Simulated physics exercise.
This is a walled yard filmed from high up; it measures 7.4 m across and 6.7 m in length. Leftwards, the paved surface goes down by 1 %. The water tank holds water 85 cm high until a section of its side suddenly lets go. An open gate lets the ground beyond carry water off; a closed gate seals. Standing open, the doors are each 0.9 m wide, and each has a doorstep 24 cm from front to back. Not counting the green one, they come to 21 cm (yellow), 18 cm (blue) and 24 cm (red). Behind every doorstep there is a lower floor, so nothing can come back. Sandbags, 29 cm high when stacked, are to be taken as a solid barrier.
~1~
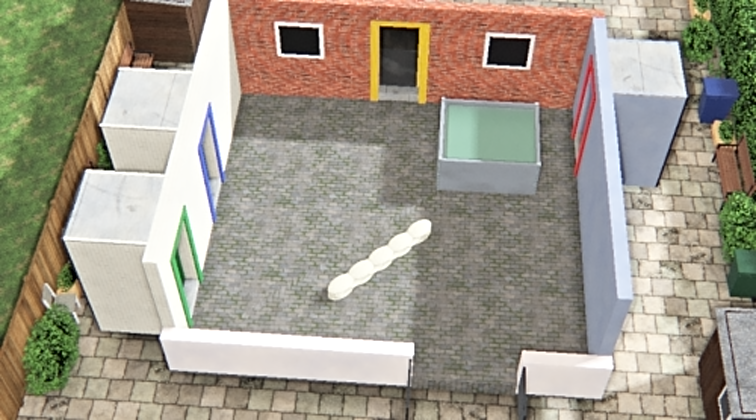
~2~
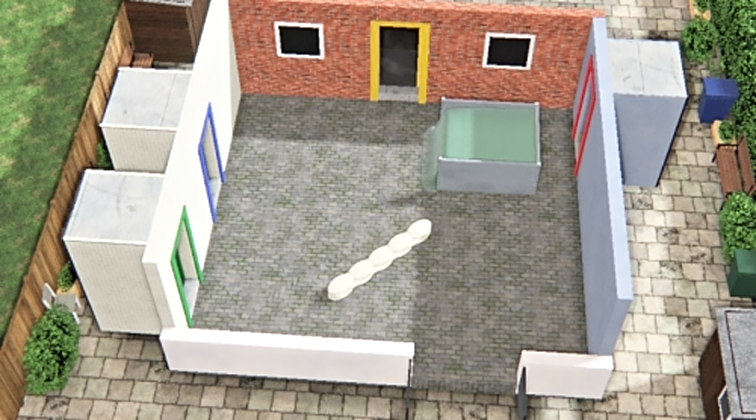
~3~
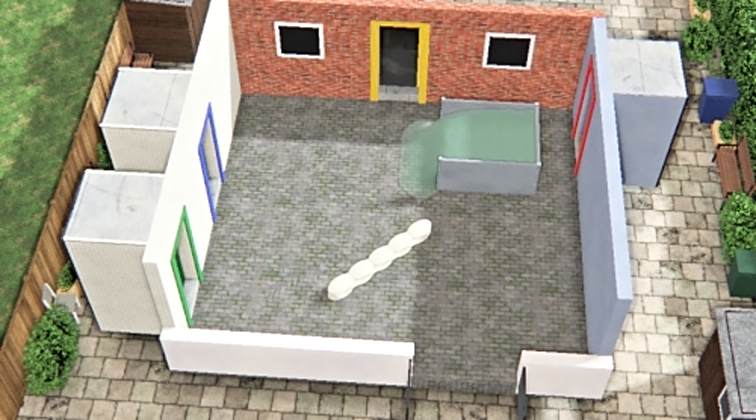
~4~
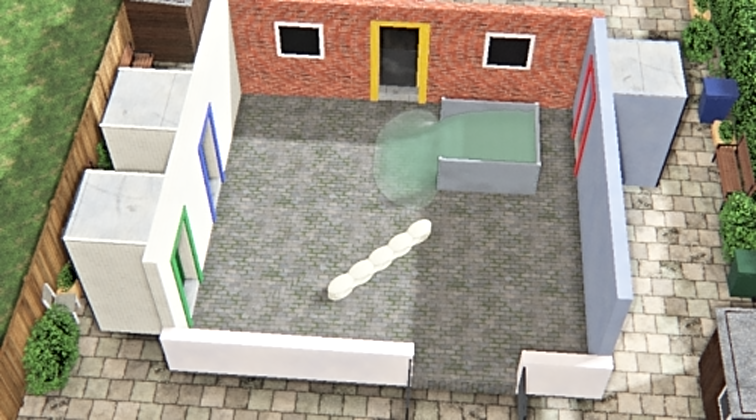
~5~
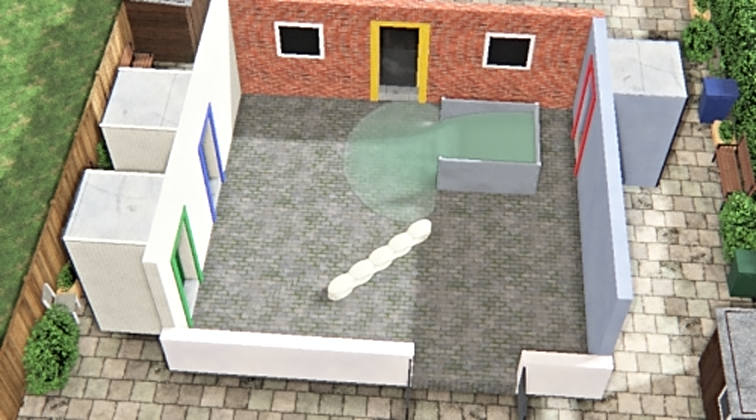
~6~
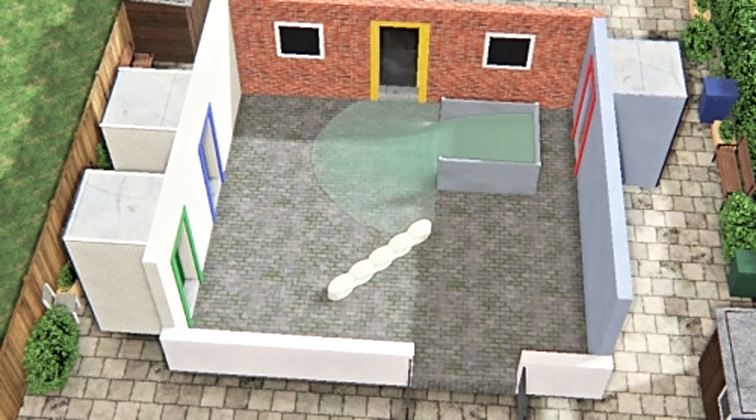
At the start, greenish water sits still in a grey tank near the brick wall of a walled, paved yard, with a row of pale rounded shapes on the floor. Water then pours out of the tank's left side and fans steadily leftward across the paving, forming a wide, thin, rounded sheet.
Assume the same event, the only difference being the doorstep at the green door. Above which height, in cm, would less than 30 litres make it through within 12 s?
Above roughly 13 cm.
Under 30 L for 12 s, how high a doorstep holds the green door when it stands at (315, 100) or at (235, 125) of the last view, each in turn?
Minimums: About 12.0 cm and 30 cm.
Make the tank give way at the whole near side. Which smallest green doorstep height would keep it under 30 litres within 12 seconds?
At least roughly 9.5 centimetres tall.
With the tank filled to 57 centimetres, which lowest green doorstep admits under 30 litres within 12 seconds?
Some 8.0 cm.
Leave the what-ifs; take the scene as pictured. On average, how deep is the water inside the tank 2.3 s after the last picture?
Around 14 cm on average.
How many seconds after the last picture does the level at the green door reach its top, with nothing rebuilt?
It peaks at about 5.5 s.
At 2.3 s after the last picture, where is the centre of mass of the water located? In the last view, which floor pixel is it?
Roughly (316, 167).
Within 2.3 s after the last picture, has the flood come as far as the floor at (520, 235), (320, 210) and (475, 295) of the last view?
Status: Clear / submerged / clear.
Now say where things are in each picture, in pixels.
In the first picture, still water, 85 cm deep, in the water tank at (490, 134); the green door at (187, 274) is dry.
In the second picture, the gap is at (442, 148), the front 0.3 m out at (424, 181); the back of the water tank holds 85 cm.
In the third picture, the front is at (401, 176), 0.8 m from the gap at (442, 150); 1.5 m2 of floor is wet, 84 cm left at the back.
In the fourth picture, the gap is at (442, 151), the front 1.4 m out at (376, 170); the back of the water tank holds 76 cm.
In the fifth picture, the gap is at (442, 152), the front 2.0 m out at (346, 162); the back of the water tank holds 72 cm.
In the sixth picture, the front is at (315, 158), 2.7 m from the gap at (442, 152); 7.6 m2 of floor is wet, 70 cm left at the back; the green door at (187, 274), 6.0 m from the gap, is still 3.6 m from the nearest water.
Then, 0.7 s after the last picture water covers 35 % of the floor, deepest (34 cm) near (229, 154); it has not reached the green door.
Then, 2.3 s after the last picture water covers 50 % of the floor, deepest (35 cm) near (241, 100); 14 cm at the green door, 0 litres in over its 18 cm doorstep.
Then, 11.3 s after the last picture water covers 95 % of the floor, deepest (10 cm) near (239, 105); 9 cm at the green door, 3 litres in over its 18 cm doorstep.
At the green door as built, the water peaked near 19 cm, 5.3 s after the last picture.
Run again over the same 12 s with other heights there, 63 litres in over 10.5 cm, 19 litres over 14 cm. The limit of 30 litres is kept from about 13 cm up.
